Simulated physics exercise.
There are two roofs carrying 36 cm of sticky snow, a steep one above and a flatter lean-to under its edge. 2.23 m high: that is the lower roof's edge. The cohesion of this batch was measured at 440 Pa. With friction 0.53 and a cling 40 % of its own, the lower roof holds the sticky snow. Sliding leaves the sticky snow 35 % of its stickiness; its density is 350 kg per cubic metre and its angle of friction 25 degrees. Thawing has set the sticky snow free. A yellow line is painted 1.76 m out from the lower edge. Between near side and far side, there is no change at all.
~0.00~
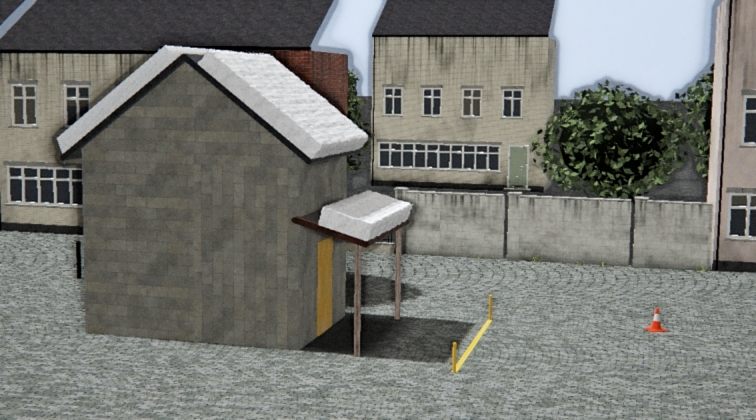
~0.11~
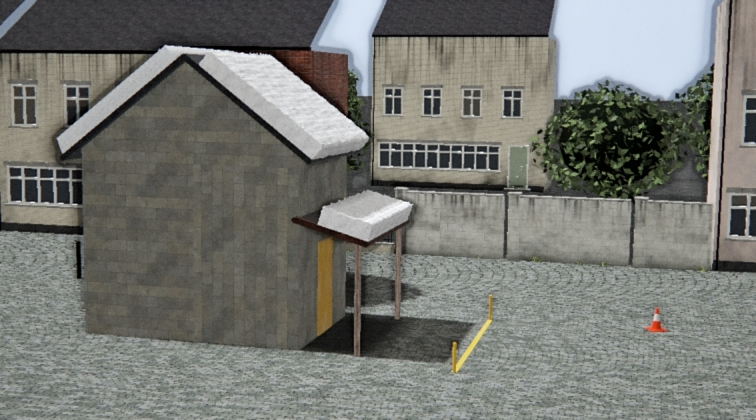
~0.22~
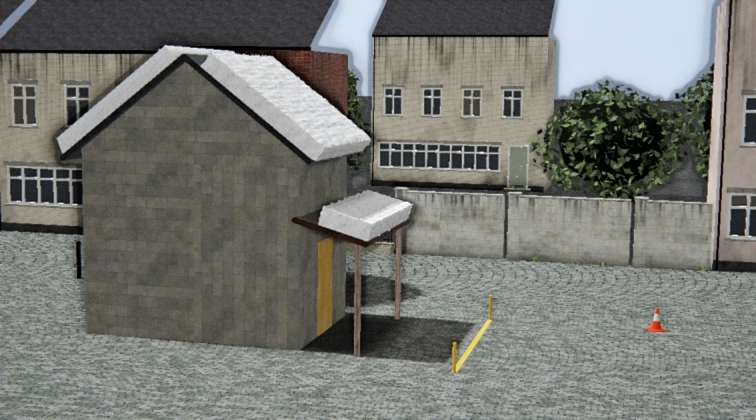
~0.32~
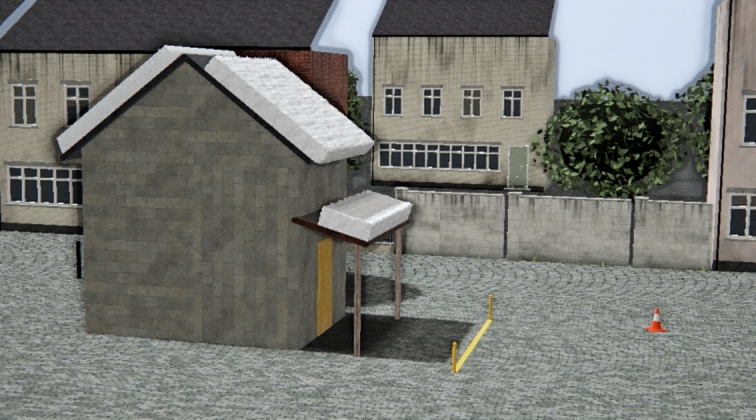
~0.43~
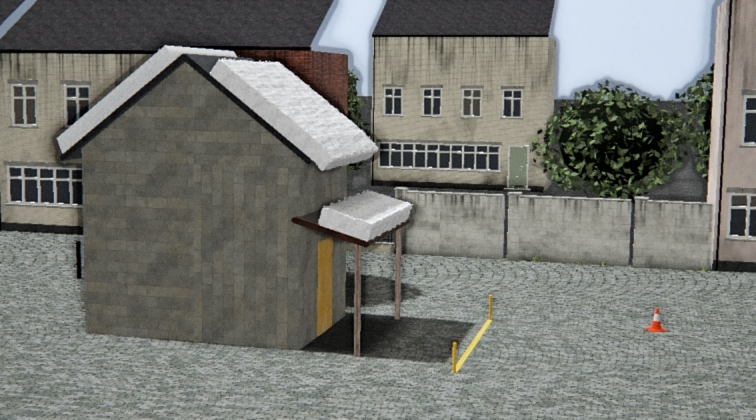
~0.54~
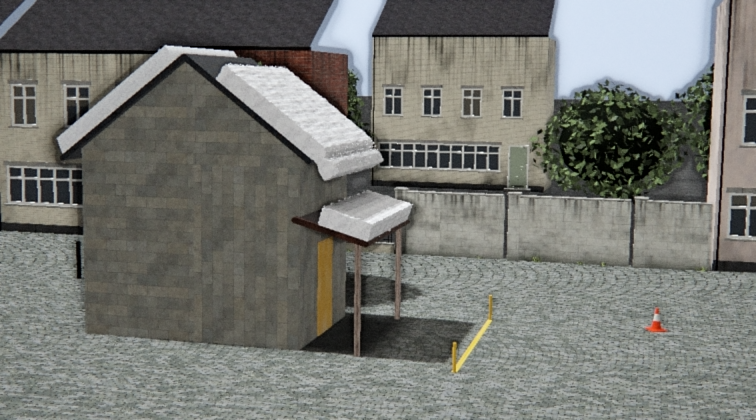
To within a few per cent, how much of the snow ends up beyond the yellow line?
About 46 %.
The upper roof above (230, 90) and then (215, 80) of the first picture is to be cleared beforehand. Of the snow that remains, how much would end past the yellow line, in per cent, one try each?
It would be 40 percent the first time and 45 percent the second.
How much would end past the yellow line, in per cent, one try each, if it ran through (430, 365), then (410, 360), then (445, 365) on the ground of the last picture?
In turn about 60 %, 65 %, 50 %.
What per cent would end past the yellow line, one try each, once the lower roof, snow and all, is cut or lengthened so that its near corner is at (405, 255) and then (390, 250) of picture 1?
In that order: 50 %, 50 %.
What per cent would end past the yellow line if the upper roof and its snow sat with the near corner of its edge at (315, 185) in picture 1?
Roughly 45 per cent.
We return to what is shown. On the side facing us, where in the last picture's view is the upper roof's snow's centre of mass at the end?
It sits close to (505, 351) in the last view.
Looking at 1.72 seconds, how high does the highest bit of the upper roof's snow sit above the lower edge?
0.6 m, more or less.
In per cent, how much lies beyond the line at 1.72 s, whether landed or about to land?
I'd put it at close to 3 in a hundred.
After 1.08 s, none is below the lower edge and 0 % is past the line.
After 1.72 s, 61 % is below the lower edge and 3 % is past the line.
After 2.36 s, 79 % is below the lower edge and 46 % is past the line.
After 3.00 s, 79 % is below the lower edge and 46 % is past the line.
After 3.20 s, at the end, 79 % is below the lower edge and 46 % is past the line.
